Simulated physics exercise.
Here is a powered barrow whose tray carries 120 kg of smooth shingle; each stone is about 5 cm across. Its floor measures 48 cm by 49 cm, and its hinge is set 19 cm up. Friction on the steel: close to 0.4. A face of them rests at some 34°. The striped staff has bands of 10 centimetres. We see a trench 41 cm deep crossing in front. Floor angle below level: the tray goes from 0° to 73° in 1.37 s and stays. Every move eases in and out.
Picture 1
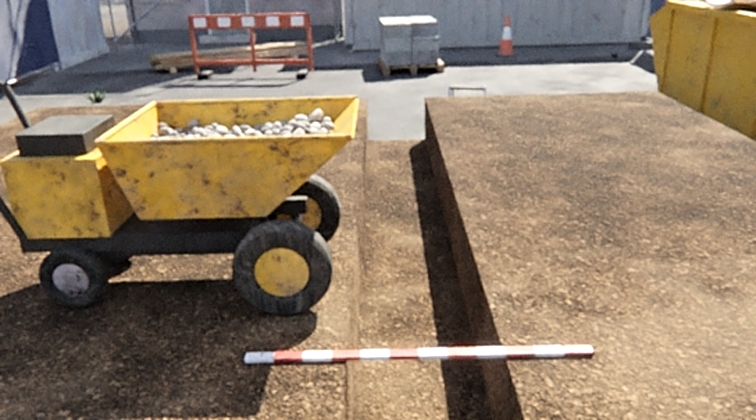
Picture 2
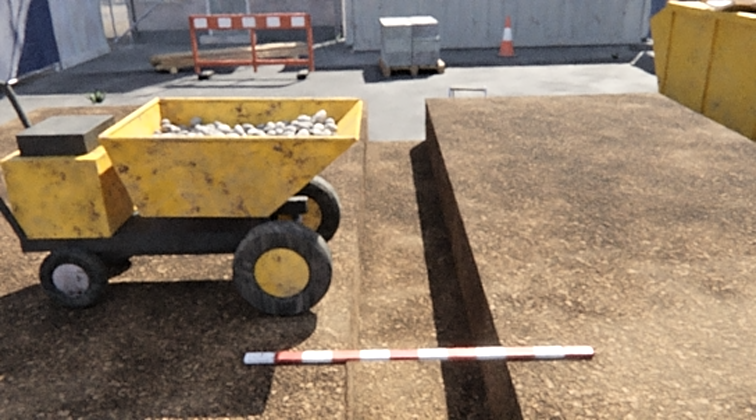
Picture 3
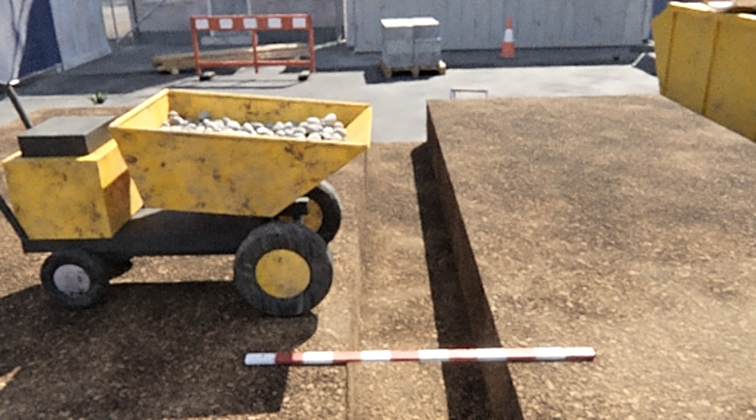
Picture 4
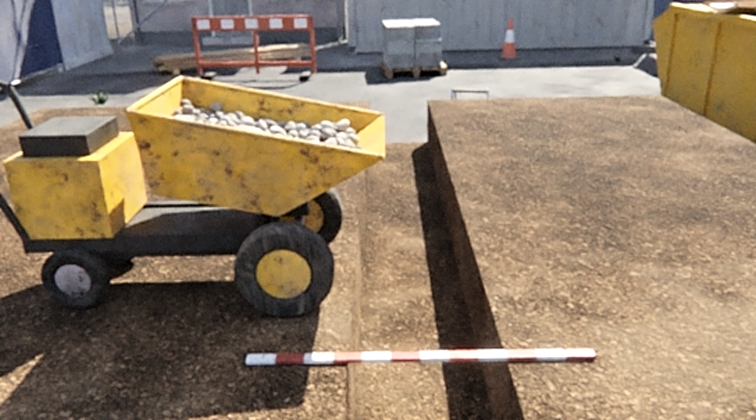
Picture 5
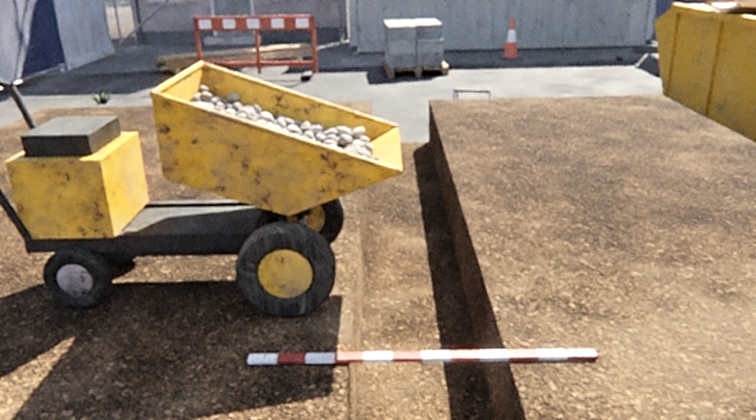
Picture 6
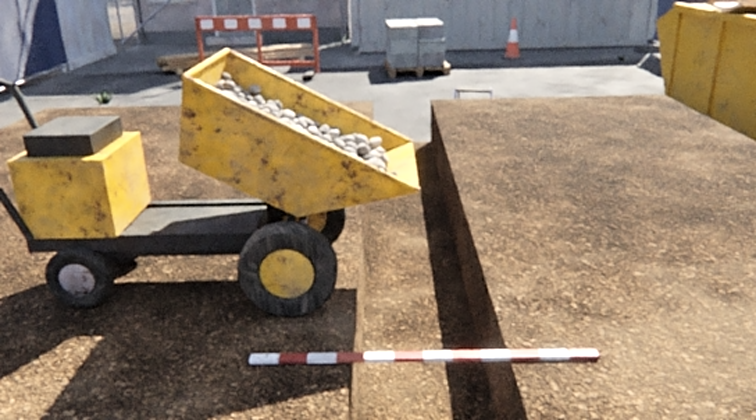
On a sunny building site, a small yellow barrow loaded with smooth grey stones stood beside a trench while its tray gradually tilted forward to the right, the back rising well above the frame.
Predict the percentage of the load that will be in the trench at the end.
Predicted: Roughly 73 %.
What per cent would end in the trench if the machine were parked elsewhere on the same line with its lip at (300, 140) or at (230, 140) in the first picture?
Close to 100 percent in the first case, 95 percent in the second.
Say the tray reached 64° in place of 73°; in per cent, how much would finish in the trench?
It would come to about 60 percent.
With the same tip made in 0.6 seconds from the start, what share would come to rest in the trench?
Close to 60 percent, then.
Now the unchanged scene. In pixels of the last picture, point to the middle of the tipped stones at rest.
Their centre sits close to (459, 343).
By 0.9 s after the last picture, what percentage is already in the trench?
I'd say near 45 per cent at that time.
Then, 0.4 s after the last picture the floor is at 62°, 99 % in the tray, 1 % in the trench; the foremost stones are at (455, 250).
Then, 0.9 s after the last picture the floor is at 73°, 31 % in the tray, 47 % in the trench, 22 % past the trench; the foremost stones are at (585, 269).
Then, 1.2 s after the last picture the floor is at 73°, 3 % in the tray, 69 % in the trench, 28 % past the trench; the foremost stones are at (686, 274).
Then, 3.2 s after the last picture the floor is at 73°, 0 % in the tray, 73 % in the trench, 27 % past the trench; the foremost stones are at (751, 276).
